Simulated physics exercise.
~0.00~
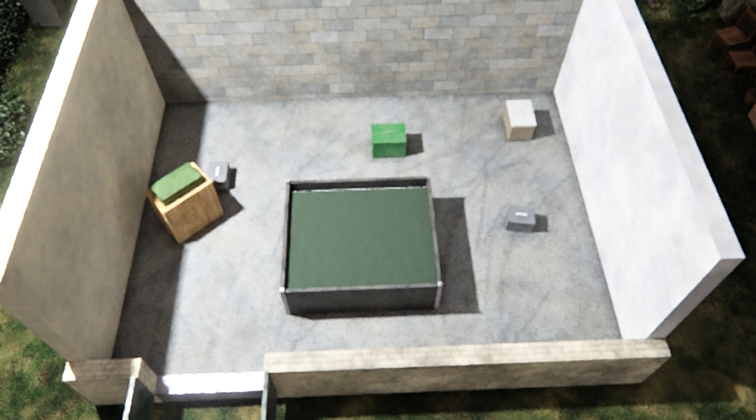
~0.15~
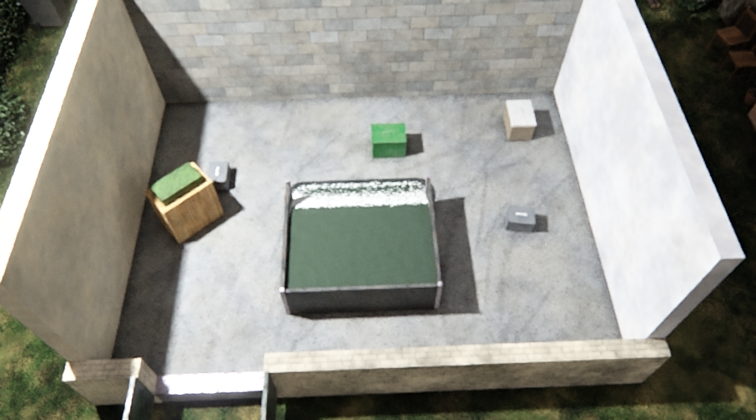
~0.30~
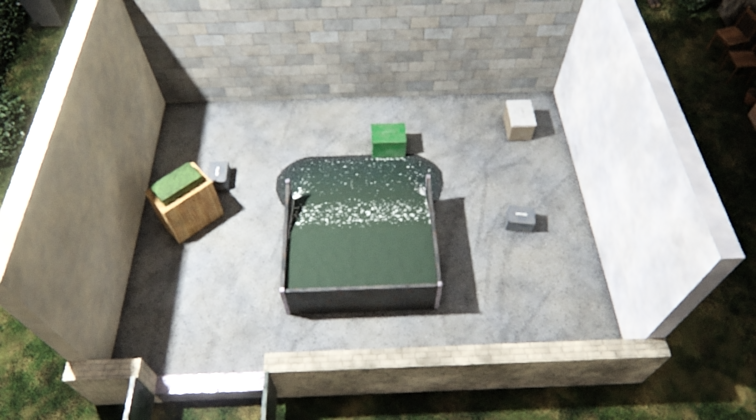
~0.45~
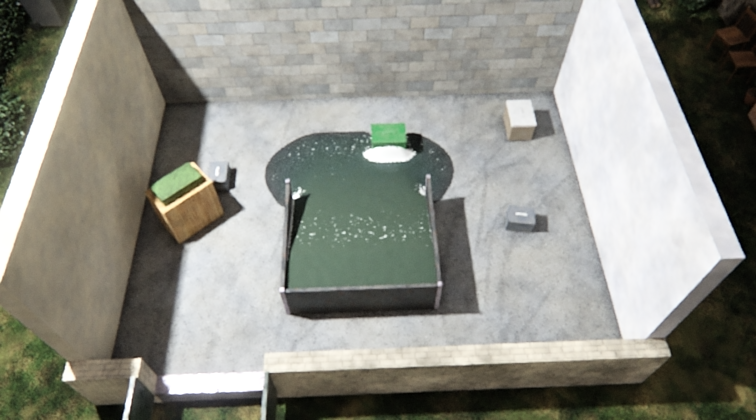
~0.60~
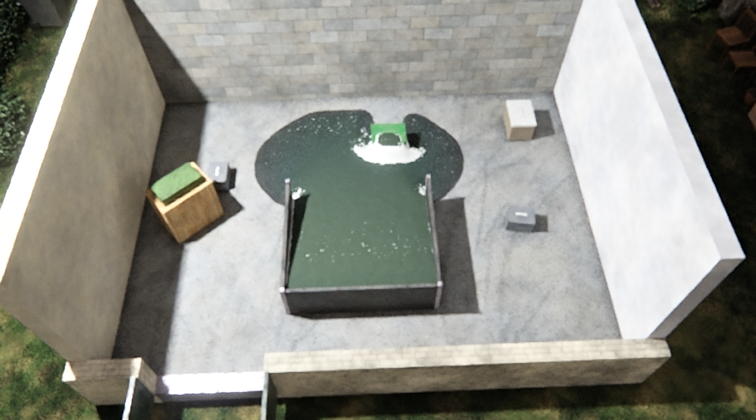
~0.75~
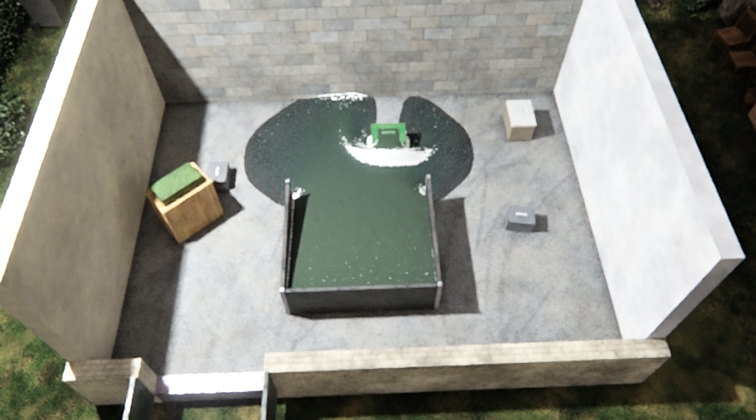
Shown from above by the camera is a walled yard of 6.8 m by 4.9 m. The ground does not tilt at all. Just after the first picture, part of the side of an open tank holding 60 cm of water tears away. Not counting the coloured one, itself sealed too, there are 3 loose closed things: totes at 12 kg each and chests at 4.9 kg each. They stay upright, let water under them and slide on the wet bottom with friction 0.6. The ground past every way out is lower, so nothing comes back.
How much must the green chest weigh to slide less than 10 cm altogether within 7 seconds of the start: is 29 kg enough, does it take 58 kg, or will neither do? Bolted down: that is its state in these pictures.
Honestly, even the heavier won't cut it.
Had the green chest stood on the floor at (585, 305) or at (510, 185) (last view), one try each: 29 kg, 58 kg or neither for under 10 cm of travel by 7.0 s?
Well, just the big one for the first, the little one does for the second.
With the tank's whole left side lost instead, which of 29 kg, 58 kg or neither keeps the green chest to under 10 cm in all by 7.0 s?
With that failure, the small mass keeps it.
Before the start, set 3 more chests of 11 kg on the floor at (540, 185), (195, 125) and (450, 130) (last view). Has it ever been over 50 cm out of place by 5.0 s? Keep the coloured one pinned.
Order as listed: Outside the limit, outside the limit, outside the limit.
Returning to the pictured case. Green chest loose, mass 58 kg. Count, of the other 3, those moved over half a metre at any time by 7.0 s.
2 of them.
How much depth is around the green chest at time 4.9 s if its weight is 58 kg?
Close to 10 cm deep.
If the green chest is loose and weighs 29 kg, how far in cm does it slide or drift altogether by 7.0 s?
It covers about 600 cm altogether.
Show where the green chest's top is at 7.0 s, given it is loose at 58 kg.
(451, 89).
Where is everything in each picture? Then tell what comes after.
The first picture shows the green chest at (389, 133) rests on the ground; 3.4 m2 under water; 0 of 4 have shifted.
The second picture shows the green chest at (389, 133) rests on the ground; water covers 4.5 m2; 0 of 4 have shifted.
The third picture shows the green chest at (389, 133), on the bottom; 5.7 m2 under water; 0 of 4 have shifted.
The fourth picture shows the green chest at (389, 133) rests on the ground; water covers 7.0 m2; 0 of 4 have shifted.
The fifth picture shows the green chest at (389, 133) rests on the ground; 8.6 m2 under water; 0 of 4 have shifted.
The sixth picture shows the green chest at (389, 133) rests on the ground; 10.2 m2 under water; 0 of 4 have shifted.
After 1.4 s the green chest would be 100 cm from its start with 29 kg and 66 cm from its start with 58 kg; 12 cm of water round it then.
After 3.1 s the green chest would be 250 cm from its start with 29 kg and 139 cm from its start with 58 kg; 15 cm of water round it then.
After 4.9 s the green chest would be 313 cm from its start with 29 kg and 145 cm from its start with 58 kg; 10 cm of water round it then.
After 7.0 s the green chest would be 339 cm from its start with 29 kg and 145 cm from its start with 58 kg; 6 cm of water round it then.
